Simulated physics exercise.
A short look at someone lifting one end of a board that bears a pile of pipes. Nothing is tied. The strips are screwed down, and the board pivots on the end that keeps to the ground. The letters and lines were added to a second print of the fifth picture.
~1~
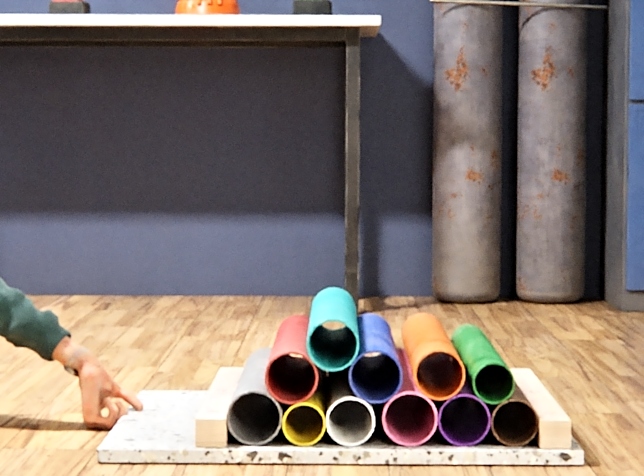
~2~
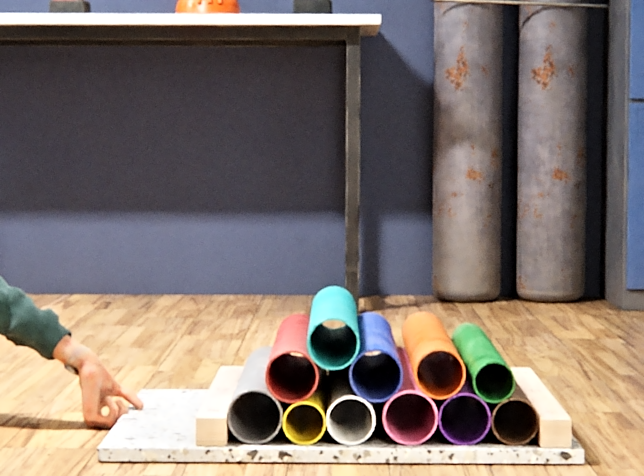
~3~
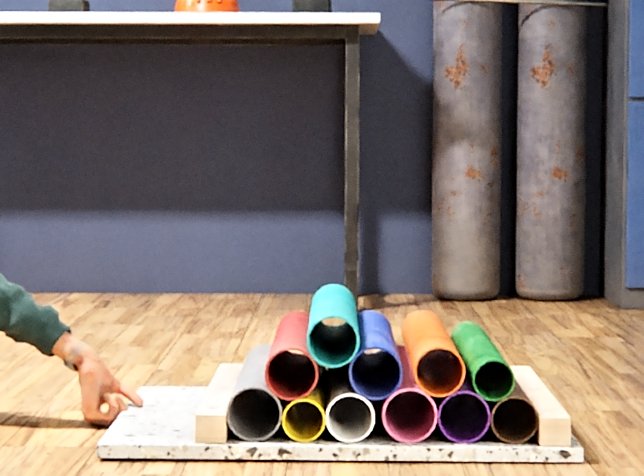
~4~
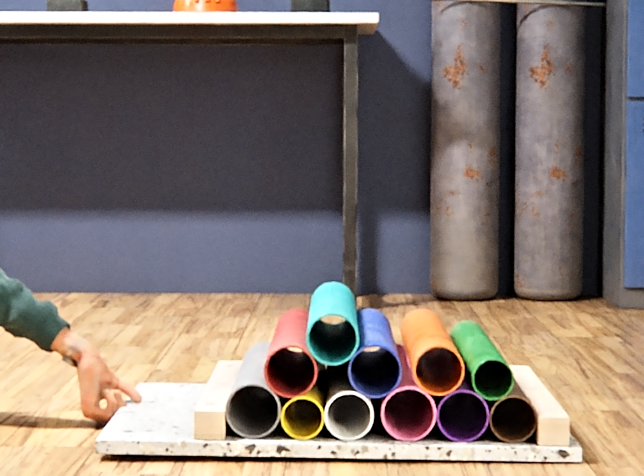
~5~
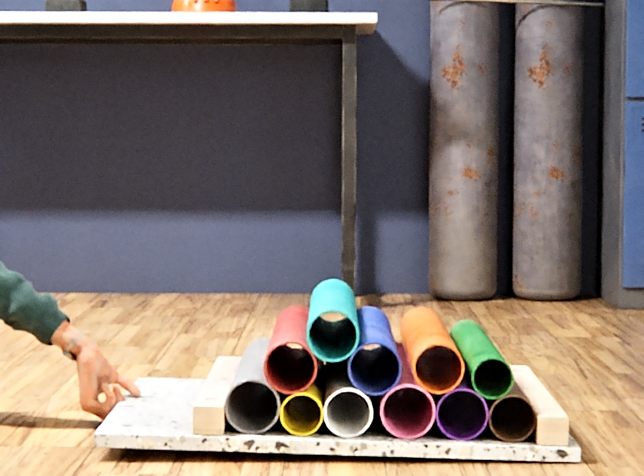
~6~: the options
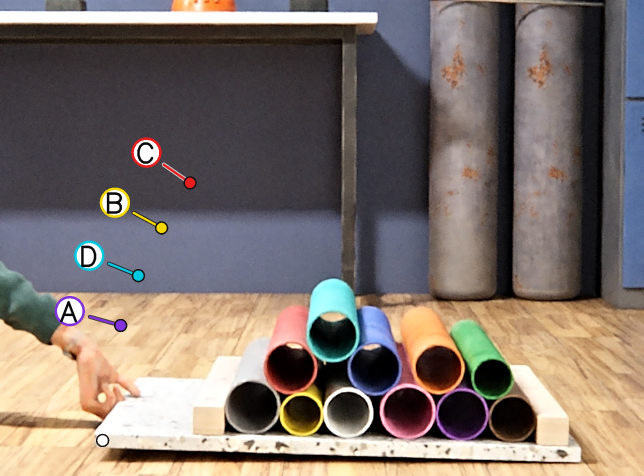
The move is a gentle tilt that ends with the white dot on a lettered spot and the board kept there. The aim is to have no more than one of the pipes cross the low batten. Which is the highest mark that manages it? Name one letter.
The last mark within the limit is D.
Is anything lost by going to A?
No.
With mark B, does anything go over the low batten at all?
Yes, at B.
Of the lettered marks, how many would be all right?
Two of them.
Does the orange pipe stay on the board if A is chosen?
Yes, with A.
On the marked copy, A at (121, 326); B at (162, 228); C at (190, 183); D at (138, 276); the white dot at (103, 441).
Following D. Soon after the start, board at 15°.
Later, board at 22°.
In the end, board at 22°, none over the low batten.
As for the rest, A none over the low batten; B five over the low batten; C five over the low batten.
